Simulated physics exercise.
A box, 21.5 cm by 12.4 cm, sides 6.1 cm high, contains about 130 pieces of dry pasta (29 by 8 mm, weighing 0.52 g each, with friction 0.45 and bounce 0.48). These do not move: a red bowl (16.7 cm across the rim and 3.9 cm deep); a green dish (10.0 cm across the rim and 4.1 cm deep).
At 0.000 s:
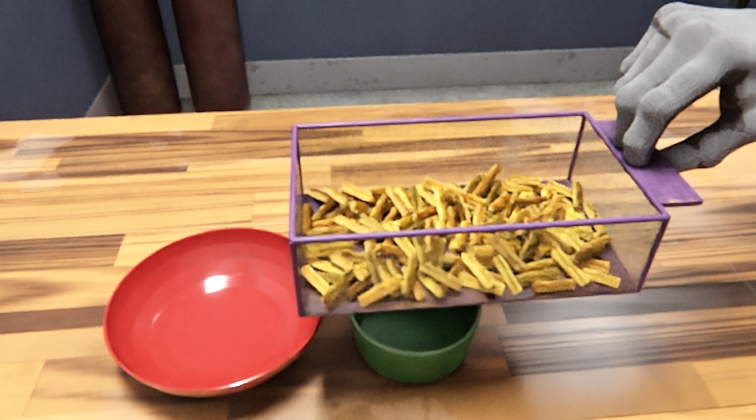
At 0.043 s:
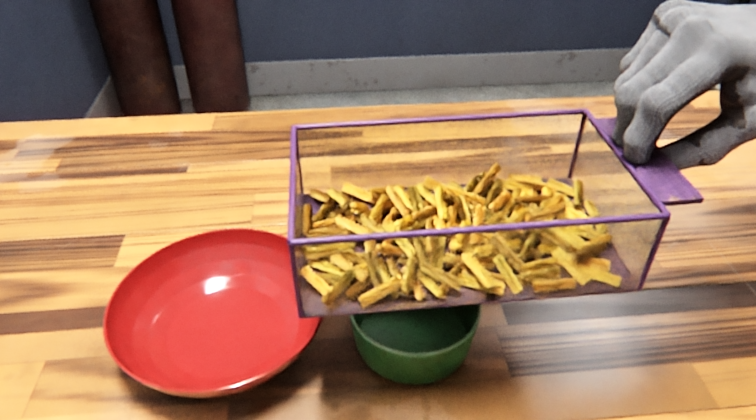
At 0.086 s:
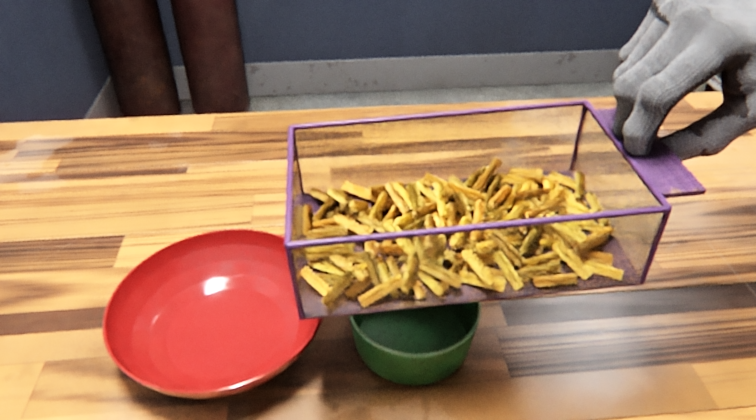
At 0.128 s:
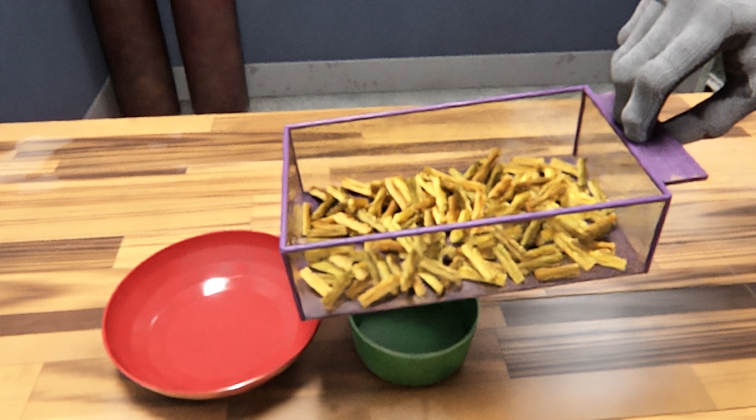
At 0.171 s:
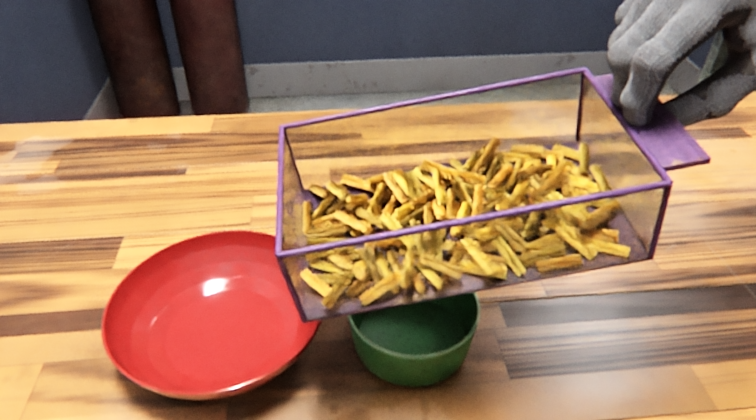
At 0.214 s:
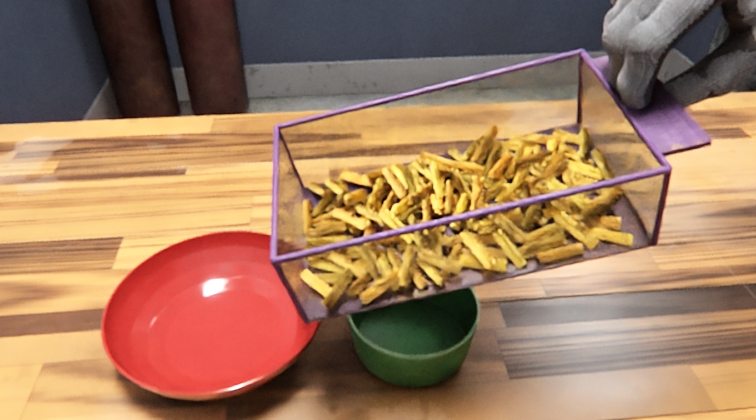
A grey hand at the upper right grips the purple handle of a clear, purple-edged box over a striped wooden table, seen from slightly above with a blue-grey wall behind. The box holds many short yellow pasta pieces, with a red bowl at left and a green dish beneath it. The hand gradually tilts the box down toward the left, the pasta shifting slightly, while the view stays still.
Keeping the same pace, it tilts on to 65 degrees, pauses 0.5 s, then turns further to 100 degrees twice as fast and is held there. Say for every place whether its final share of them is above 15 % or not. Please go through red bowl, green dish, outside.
Red bowl - above; green dish - not above; outside - above.
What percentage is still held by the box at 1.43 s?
I'd put it at about 100 in a hundred.
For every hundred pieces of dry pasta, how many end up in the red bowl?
I reckon around 20 per cent.
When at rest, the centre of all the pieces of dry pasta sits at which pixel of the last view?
I'd point at roughly (281, 286).
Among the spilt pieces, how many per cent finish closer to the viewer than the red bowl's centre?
Close to 100 per cent of the spill.
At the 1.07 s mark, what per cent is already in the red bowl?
By then, around 0 percent is in.
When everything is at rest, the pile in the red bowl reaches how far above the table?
I'd put it near 2.0 cm.
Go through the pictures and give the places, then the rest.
Box at (483, 237); tilt 0 degrees; leading edge at (293, 176); middle of the load at (452, 222); red bowl at (219, 297); green dish at (414, 300), in the first picture.
Box at (483, 237); tilt 1 degrees; leading edge at (293, 178); middle of the load at (453, 221), in the second picture.
Box at (481, 235); tilt 3 degrees; leading edge at (290, 179); middle of the load at (453, 218), in the third picture.
Box at (477, 231); tilt 6 degrees; low side front left; leading edge at (285, 181); middle of the load at (452, 211), in the fourth picture.
Box at (473, 228); tilt 10 degrees; low side front left; leading edge at (280, 184); middle of the load at (452, 204), in the fifth picture.
Box at (468, 224); tilt 14 degrees; low side front left; leading edge at (275, 186); middle of the load at (451, 197); red bowl at (218, 300); green dish at (413, 303). It turns about 95 degrees a second, in the sixth picture.
After 0.68 s, tilt 58 degrees; box 100 %; middle of all pieces near (376, 183).
After 1.07 s, tilt 65 degrees; box 100 %; middle of all pieces near (329, 224).
Then, at 1.43 s, tilt 76 degrees; box 100 %; middle of all pieces near (316, 230).
After 1.77 s, tilt 100 degrees; box 70 %, outside 5 %, red bowl 5 %, in the air 20 %; middle of all pieces near (265, 288).
In the end, at 3.1 s, box 55 %, outside 25 %, red bowl 20 %, green dish 0 %.
